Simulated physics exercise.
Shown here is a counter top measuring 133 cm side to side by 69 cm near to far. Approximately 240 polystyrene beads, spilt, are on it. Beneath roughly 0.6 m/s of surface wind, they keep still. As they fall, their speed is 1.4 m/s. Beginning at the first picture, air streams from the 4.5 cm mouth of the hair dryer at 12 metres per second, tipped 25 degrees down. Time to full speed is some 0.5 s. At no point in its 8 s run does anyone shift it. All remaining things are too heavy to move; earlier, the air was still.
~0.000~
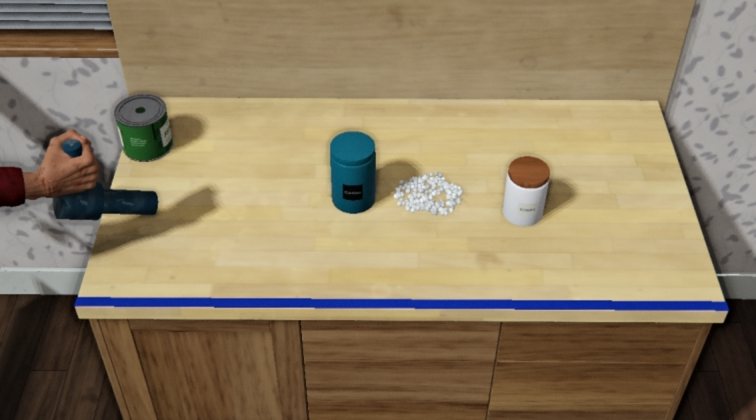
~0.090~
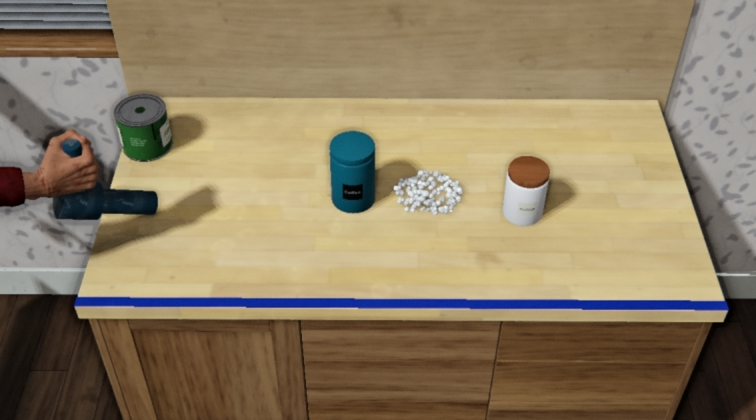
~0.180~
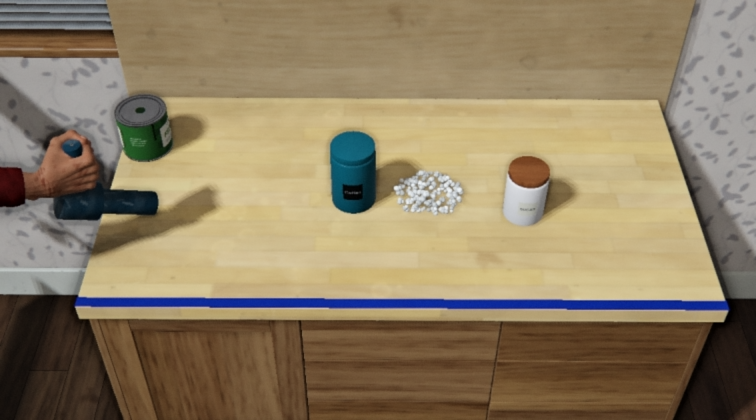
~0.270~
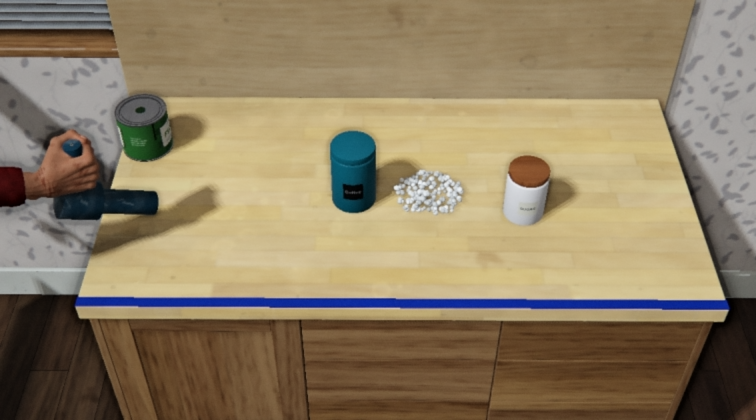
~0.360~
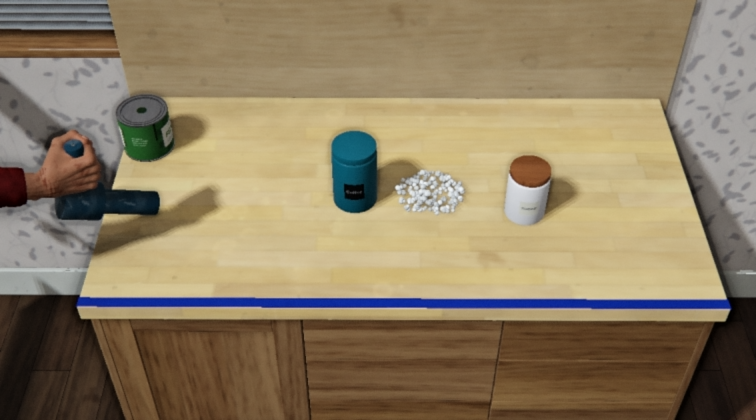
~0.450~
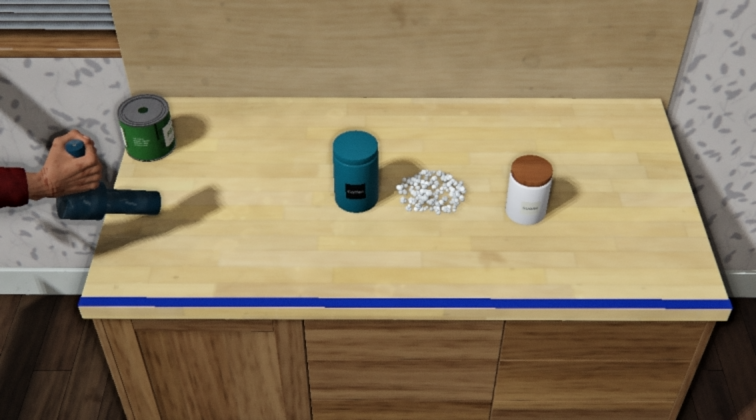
Hand holding a blue hair dryer at the left of a wooden counter, white beads lying still between two jars.
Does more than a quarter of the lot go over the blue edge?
Short version: The quarter limit is kept at that edge.
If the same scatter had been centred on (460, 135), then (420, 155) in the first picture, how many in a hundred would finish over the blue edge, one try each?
First try about 0 per cent, second about 0 per cent.
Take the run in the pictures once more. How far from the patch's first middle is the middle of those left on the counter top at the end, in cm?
About 10 centimetres.
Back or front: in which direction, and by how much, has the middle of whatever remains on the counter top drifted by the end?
Shift: Towards the far edge, some 5 cm.
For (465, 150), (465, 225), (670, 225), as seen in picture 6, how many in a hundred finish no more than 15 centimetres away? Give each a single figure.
30 %, 30 %, 0 %.
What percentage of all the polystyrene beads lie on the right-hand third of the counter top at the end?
About 10 percent.
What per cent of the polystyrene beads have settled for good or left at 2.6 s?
Roughly 10 per cent of them.
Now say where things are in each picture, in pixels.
In the first frame, the middle of the polystyrene beads is near (427, 193), none has stirred yet and the mouth of the hair dryer is at (154, 203).
In the second frame, the middle of the polystyrene beads is near (423, 193), none has stirred yet and the blue edge is centred on (402, 309).
In the third frame, the middle of the polystyrene beads is near (427, 193), none has stirred yet, the top of a jar is at (353, 145) and the top of a jar is at (530, 169).
In the fourth frame, the middle of the polystyrene beads is near (427, 192) and none has stirred yet.
In the fifth frame, the middle of the polystyrene beads is near (429, 192) and none has stirred yet.
In the sixth frame, the middle of the polystyrene beads is near (430, 192) and none has stirred yet.
After 1.6 s, 0 % are over the blue edge; the middle of those still in play is near (444, 186); 2 % have settled or left.
After 2.6 s, 0 % are over the blue edge; the middle of those still in play is near (451, 184); 10 % have settled or left.
After 4.4 s, 0 % are over the blue edge; the middle of those still in play is near (456, 185); 36 % have settled or left.
After 8.0 s, at the end, 0 % are over the blue edge; the middle of those still in play is near (461, 186).
